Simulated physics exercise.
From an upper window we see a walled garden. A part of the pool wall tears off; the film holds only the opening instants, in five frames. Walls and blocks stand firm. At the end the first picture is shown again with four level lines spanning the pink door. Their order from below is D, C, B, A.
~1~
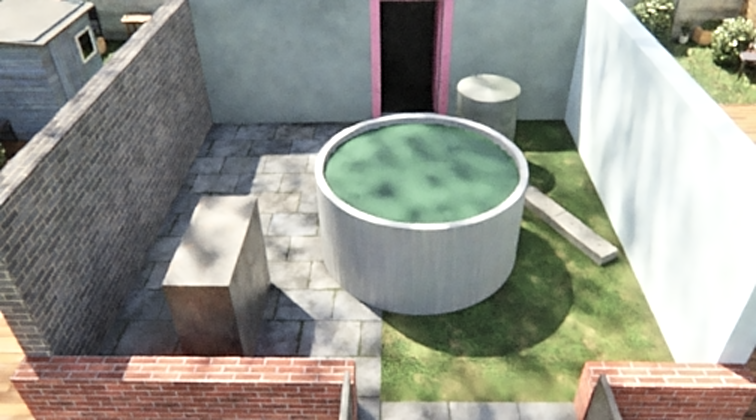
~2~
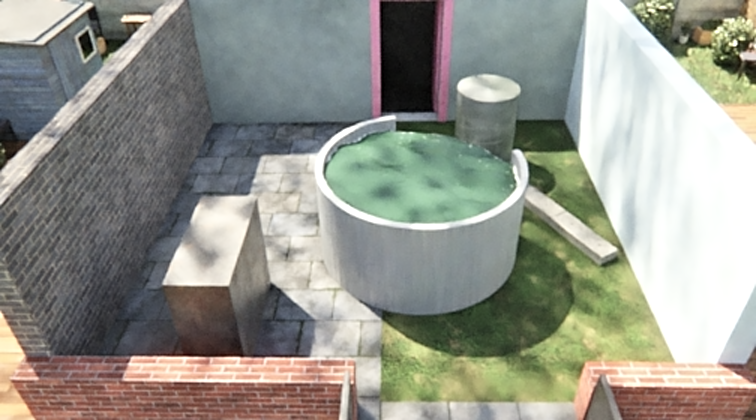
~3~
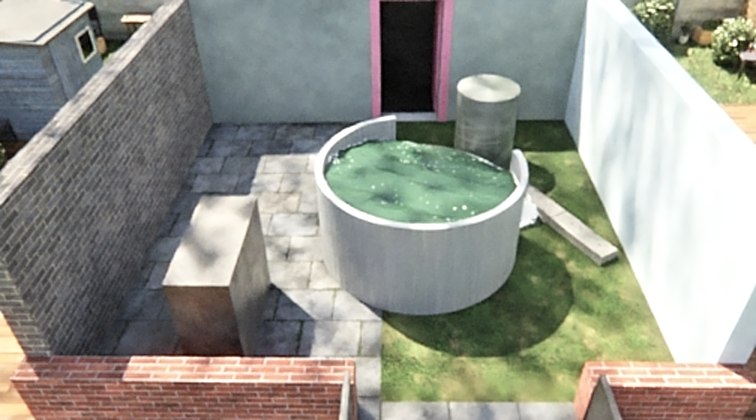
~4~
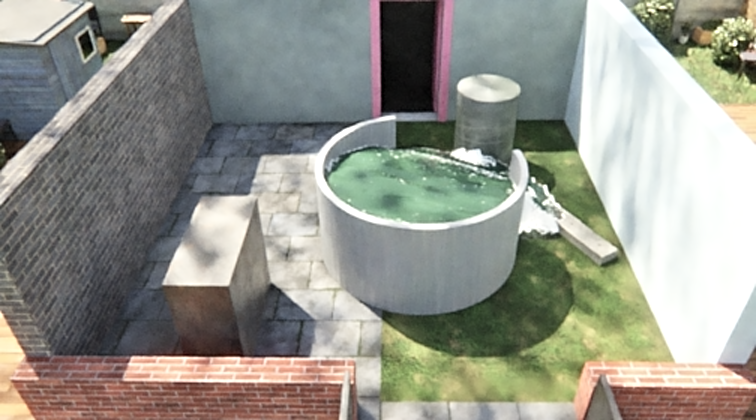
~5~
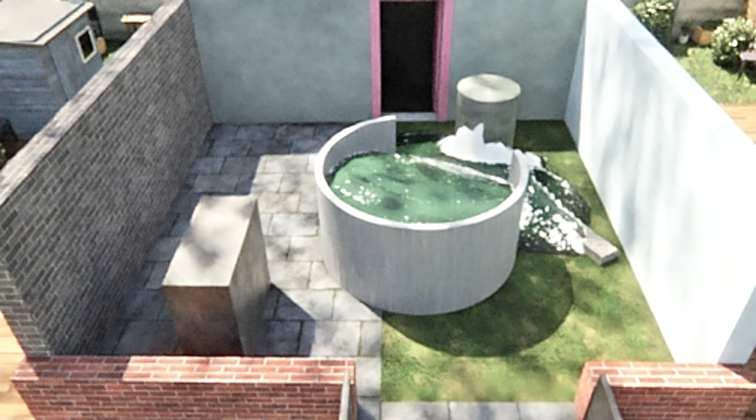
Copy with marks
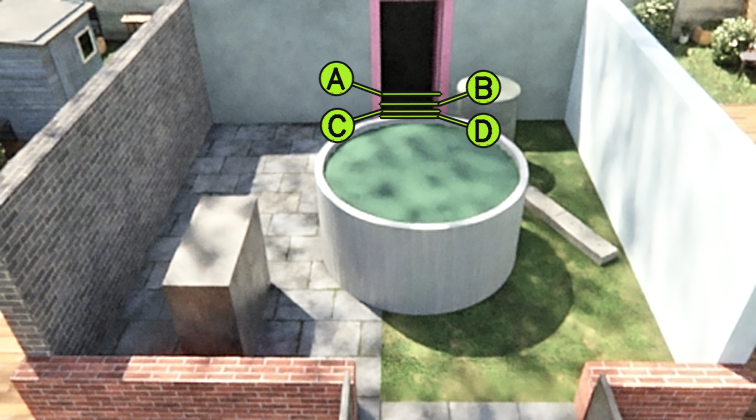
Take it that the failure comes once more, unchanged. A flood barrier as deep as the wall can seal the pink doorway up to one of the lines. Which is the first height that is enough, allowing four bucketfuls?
It is A.
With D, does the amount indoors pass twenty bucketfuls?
Yes, clearly.
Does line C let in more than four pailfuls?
Yes, that goes wrong.
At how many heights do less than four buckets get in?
One.
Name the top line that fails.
B it is.
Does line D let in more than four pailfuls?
Yes, that goes wrong.
In lime, A at (410, 94); B at (410, 103); C at (410, 111); D at (410, 116); from the bottom up D, C, B, A.
Choosing A, a bucket or two gets in.
Choosing B, about 11 bucketfuls get in.
Choosing C, dozens of bucketfuls pour in.
Choosing D, dozens of bucketfuls pour in.
